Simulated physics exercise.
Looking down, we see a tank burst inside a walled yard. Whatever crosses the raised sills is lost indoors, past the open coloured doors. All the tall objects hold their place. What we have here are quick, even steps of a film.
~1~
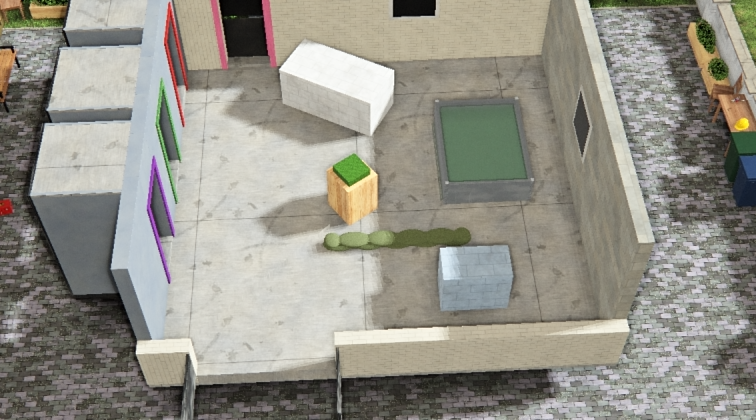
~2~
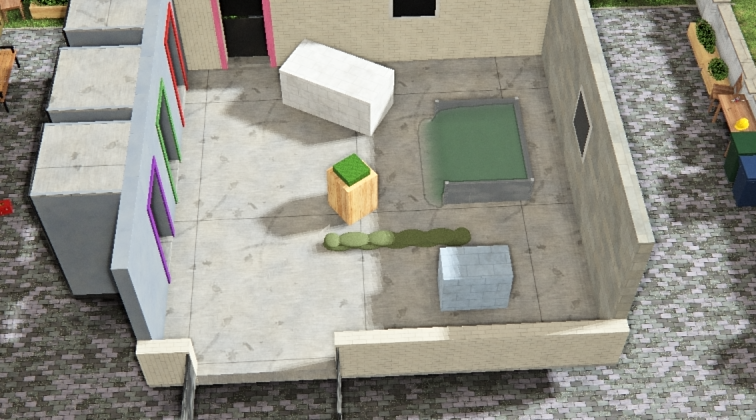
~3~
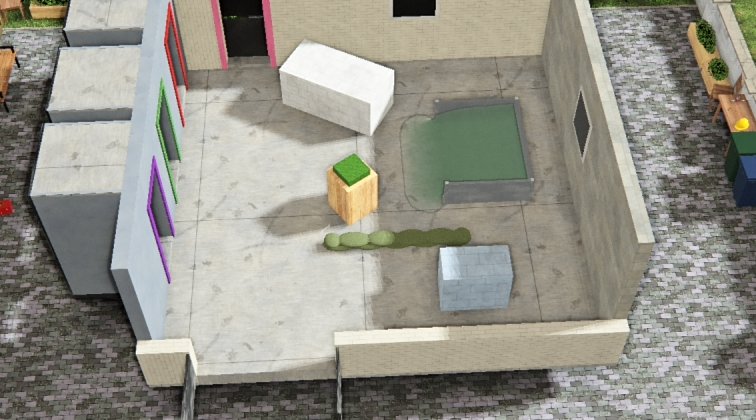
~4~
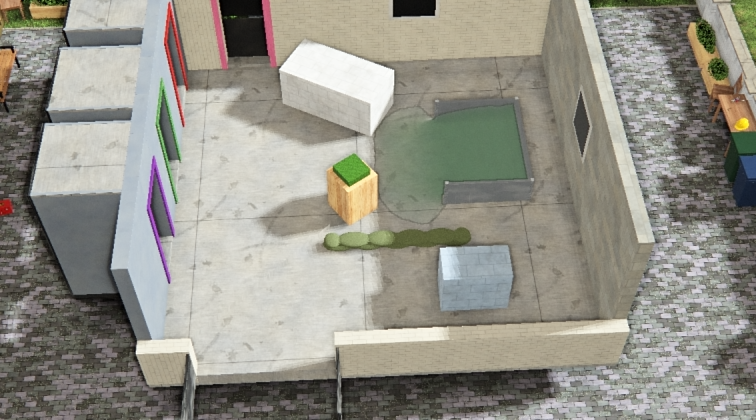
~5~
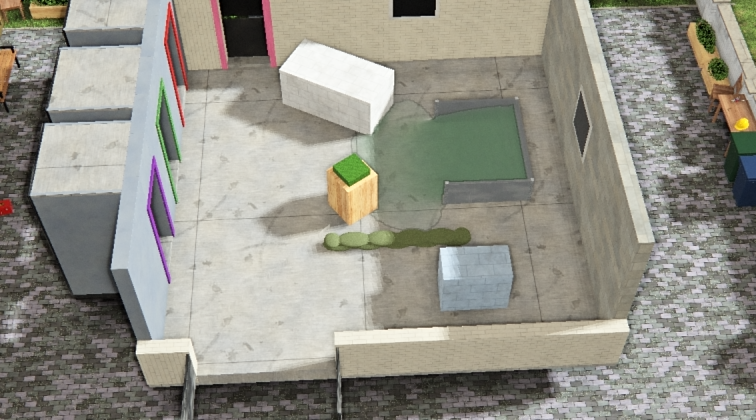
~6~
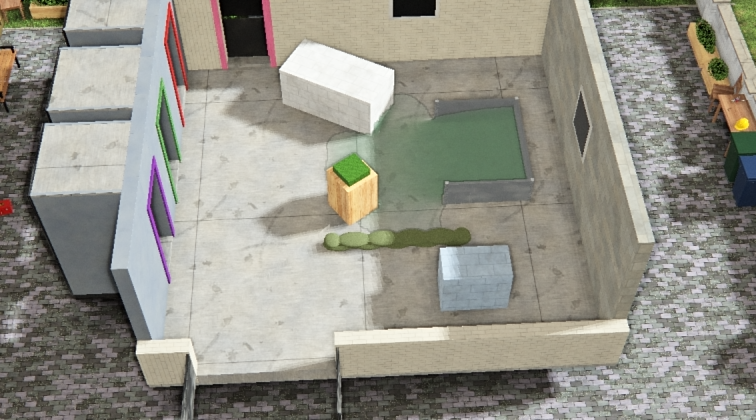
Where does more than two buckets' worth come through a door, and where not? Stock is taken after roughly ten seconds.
Through the green door more than two buckets; through the red door two buckets or less; through the purple door more than two buckets; through the pink door two buckets or less.
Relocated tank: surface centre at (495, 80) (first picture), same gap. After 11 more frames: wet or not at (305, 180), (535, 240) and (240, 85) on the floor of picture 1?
One after the other: Reached, untouched, reached.
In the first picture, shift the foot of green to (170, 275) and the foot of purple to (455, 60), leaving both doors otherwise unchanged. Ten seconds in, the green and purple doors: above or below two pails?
Well, the green door falls below the limit, but the purple door falls below the limit.
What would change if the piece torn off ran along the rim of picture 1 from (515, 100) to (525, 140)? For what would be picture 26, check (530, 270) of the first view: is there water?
By then I'd expect it to be drenched.
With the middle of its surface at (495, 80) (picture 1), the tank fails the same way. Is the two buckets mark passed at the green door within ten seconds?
As far as I can tell, green stays within limits.
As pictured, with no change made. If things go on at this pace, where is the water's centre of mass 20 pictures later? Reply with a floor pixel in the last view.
Close to (326, 162), I reckon.
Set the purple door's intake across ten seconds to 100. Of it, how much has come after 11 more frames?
Roughly 0 per cent.
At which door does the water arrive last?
That would be the pink door.
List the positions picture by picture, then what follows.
In the first frame, still water in the tank at (483, 143).
In the second frame, the front is at (425, 122), out from the gap at (442, 155).
In the third frame, water pours out at (442, 156) and has run to (416, 118).
In the fourth frame, the front is at (399, 212), out from the gap at (442, 157).
In the fifth frame, the front is at (377, 213), out from the gap at (442, 157).
In the sixth frame, water pours out at (442, 157) and has run to (332, 142).
A moment on, water covers 20 % of the floor; the green door not reached, the red door not reached, the purple door not reached, the pink door not reached.
Next, water covers 35 % of the floor; the green door under two buckets in, the red door not reached, the purple door not reached, the pink door not reached.
Then, water covers 45 % of the floor; the green door over two buckets in, the red door wet at the sill, nothing in, the purple door under two buckets in, the pink door not reached.
Later, water covers 60 % of the floor; the green door far over two buckets in, the red door wet at the sill, nothing in, the purple door over two buckets in, the pink door wet at the sill, nothing in.
In the end, water covers 70 % of the floor; the green door far over two buckets in, the red door wet at the sill, nothing in, the purple door over two buckets in, the pink door wet at the sill, nothing in.
